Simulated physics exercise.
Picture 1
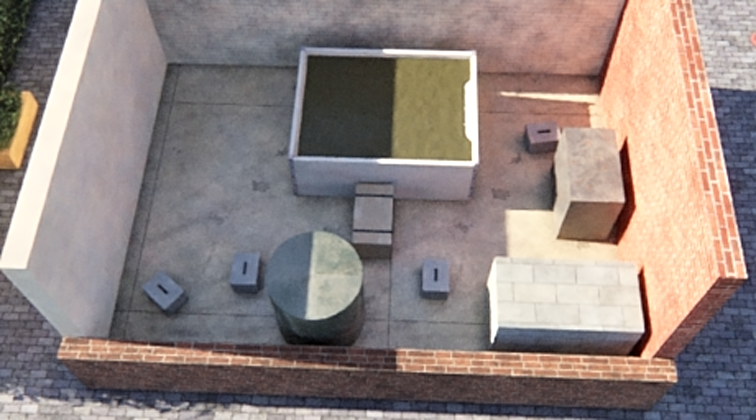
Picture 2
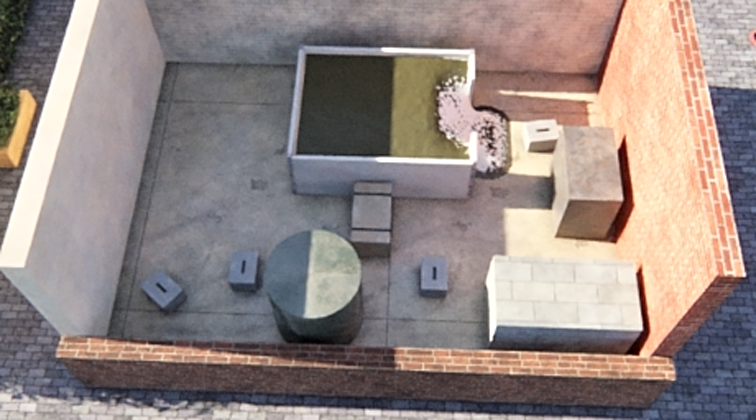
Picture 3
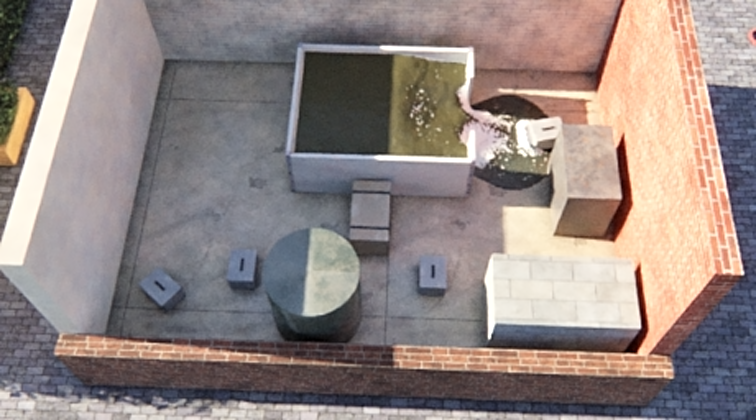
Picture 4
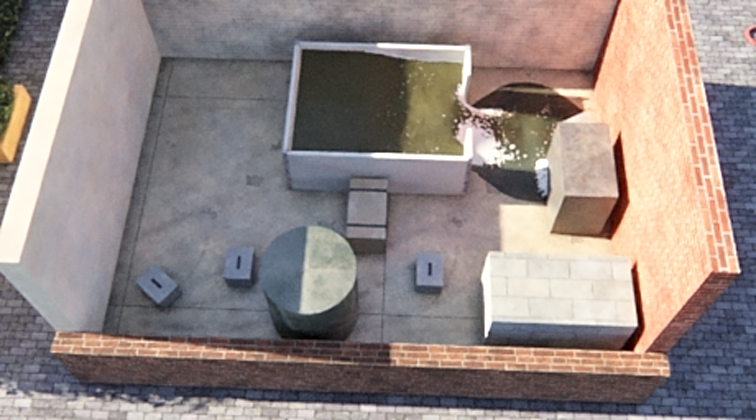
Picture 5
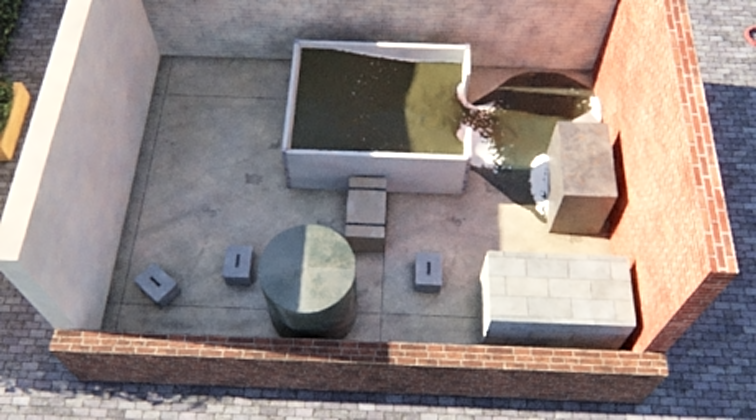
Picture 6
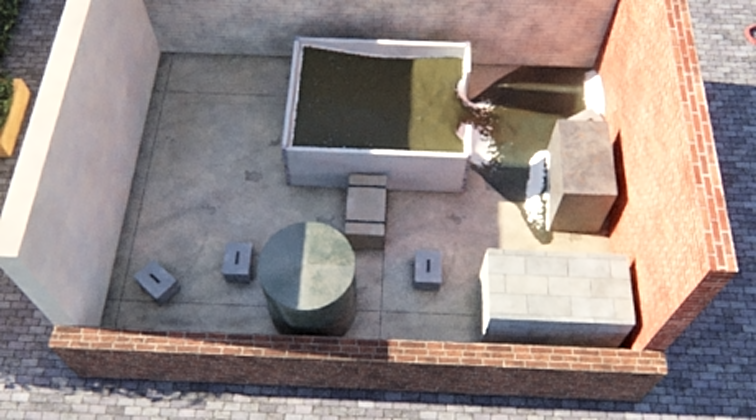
In a walled court, water pours from a raised tank and pushes one small box right.
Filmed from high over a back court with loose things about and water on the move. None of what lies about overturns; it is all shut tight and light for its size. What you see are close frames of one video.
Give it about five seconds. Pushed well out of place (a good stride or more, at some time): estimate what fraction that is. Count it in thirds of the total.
Within the middle band.
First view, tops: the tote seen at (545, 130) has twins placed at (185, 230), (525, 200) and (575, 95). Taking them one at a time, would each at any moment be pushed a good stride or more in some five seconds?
So, in order, the copies go nowhere much, a long way, a long way.
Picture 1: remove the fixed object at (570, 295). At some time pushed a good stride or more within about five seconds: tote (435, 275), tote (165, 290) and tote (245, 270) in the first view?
One at a time: The first traveled far, the second remained nearby, the third remained nearby.
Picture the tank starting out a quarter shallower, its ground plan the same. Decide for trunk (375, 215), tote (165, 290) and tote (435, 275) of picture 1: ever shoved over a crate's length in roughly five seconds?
Per item, in order: Missed the mark; missed the mark; cleared the mark.
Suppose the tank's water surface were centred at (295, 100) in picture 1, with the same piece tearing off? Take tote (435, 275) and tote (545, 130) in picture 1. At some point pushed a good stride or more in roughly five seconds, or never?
Travelled that far, travelled that far.
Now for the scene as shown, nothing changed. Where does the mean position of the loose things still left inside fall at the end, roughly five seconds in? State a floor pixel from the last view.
(325, 224).
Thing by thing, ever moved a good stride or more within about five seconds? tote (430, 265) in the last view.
I'd say it travels that far.
A moment on, 1 of 5 are well off their spots; 1 afloat.
Next, 1 of 5 are well off their spots; 1 afloat.
Later, 2 of 5 are well off their spots; 1 afloat.
In the end, 2 of 5 are well off their spots, and 2 have been at some point; 1 afloat.
